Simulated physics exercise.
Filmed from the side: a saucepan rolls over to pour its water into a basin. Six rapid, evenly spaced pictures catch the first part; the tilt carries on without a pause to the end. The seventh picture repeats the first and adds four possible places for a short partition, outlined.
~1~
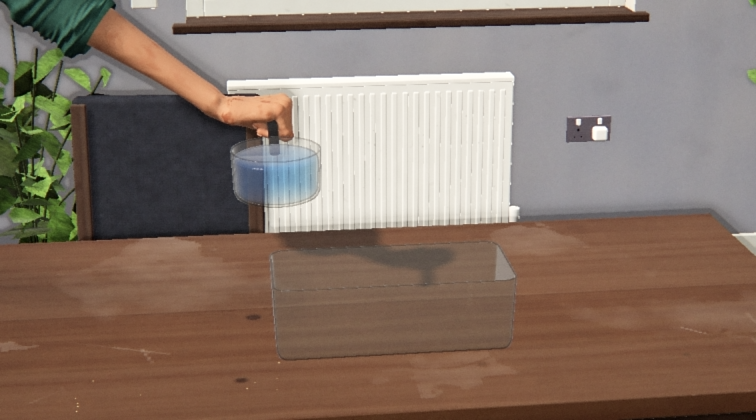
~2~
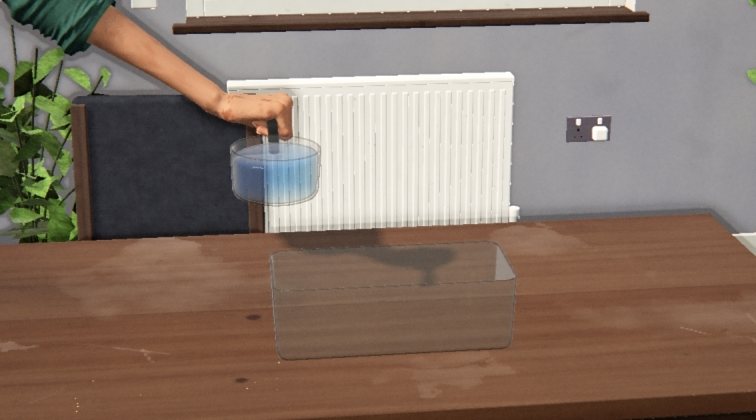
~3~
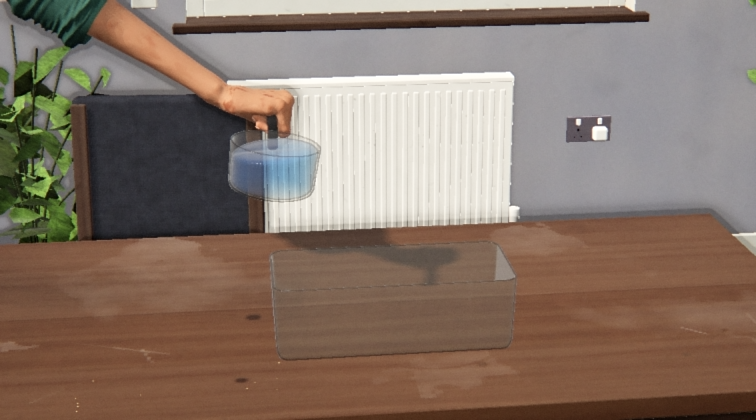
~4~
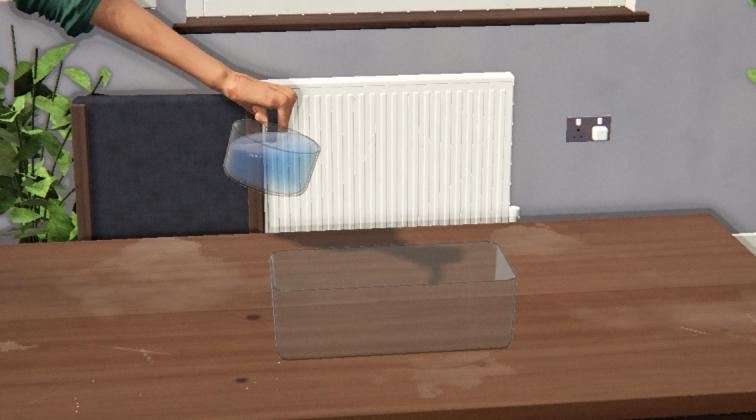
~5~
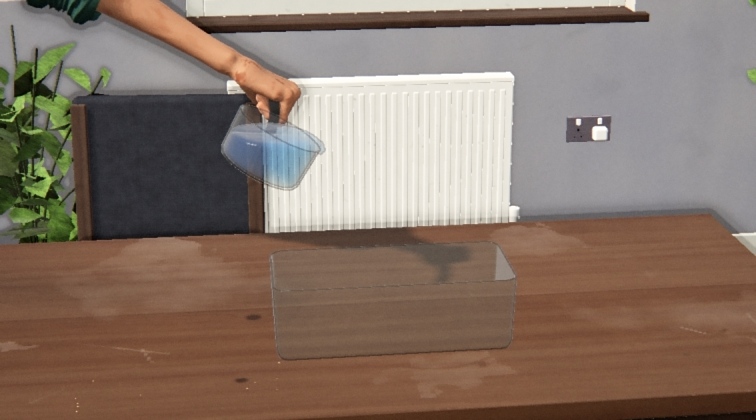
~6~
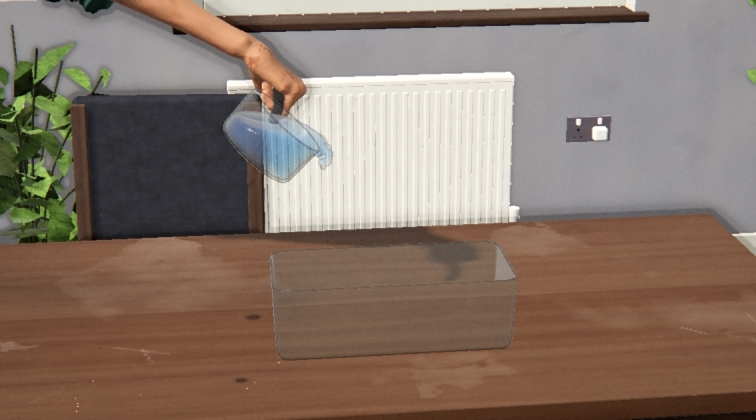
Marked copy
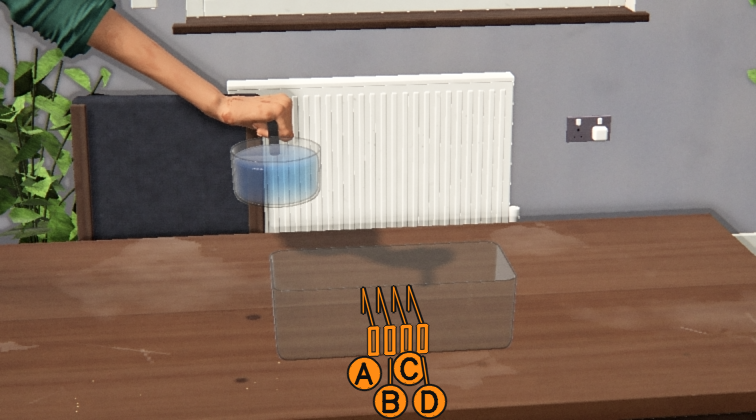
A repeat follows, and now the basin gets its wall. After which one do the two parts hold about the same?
Slot D does it best.
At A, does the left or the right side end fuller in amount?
The right side.
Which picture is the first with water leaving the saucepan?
In picture 4.
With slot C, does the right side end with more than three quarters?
No.
On the marked copy, A at (374, 360); B at (390, 359); C at (406, 358); D at (422, 357).
For slot A, about 15 % ends left of the wall and 80 % right of it; 5 % is lost outside.
For slot B, about 20 % ends left of the wall and 74 % right of it; 6 % is lost outside.
For slot C, about 28 % ends left of the wall and 68 % right of it; 4 % is lost outside.
For slot D, about 47 % ends left of the wall and 48 % right of it; 5 % is lost outside.
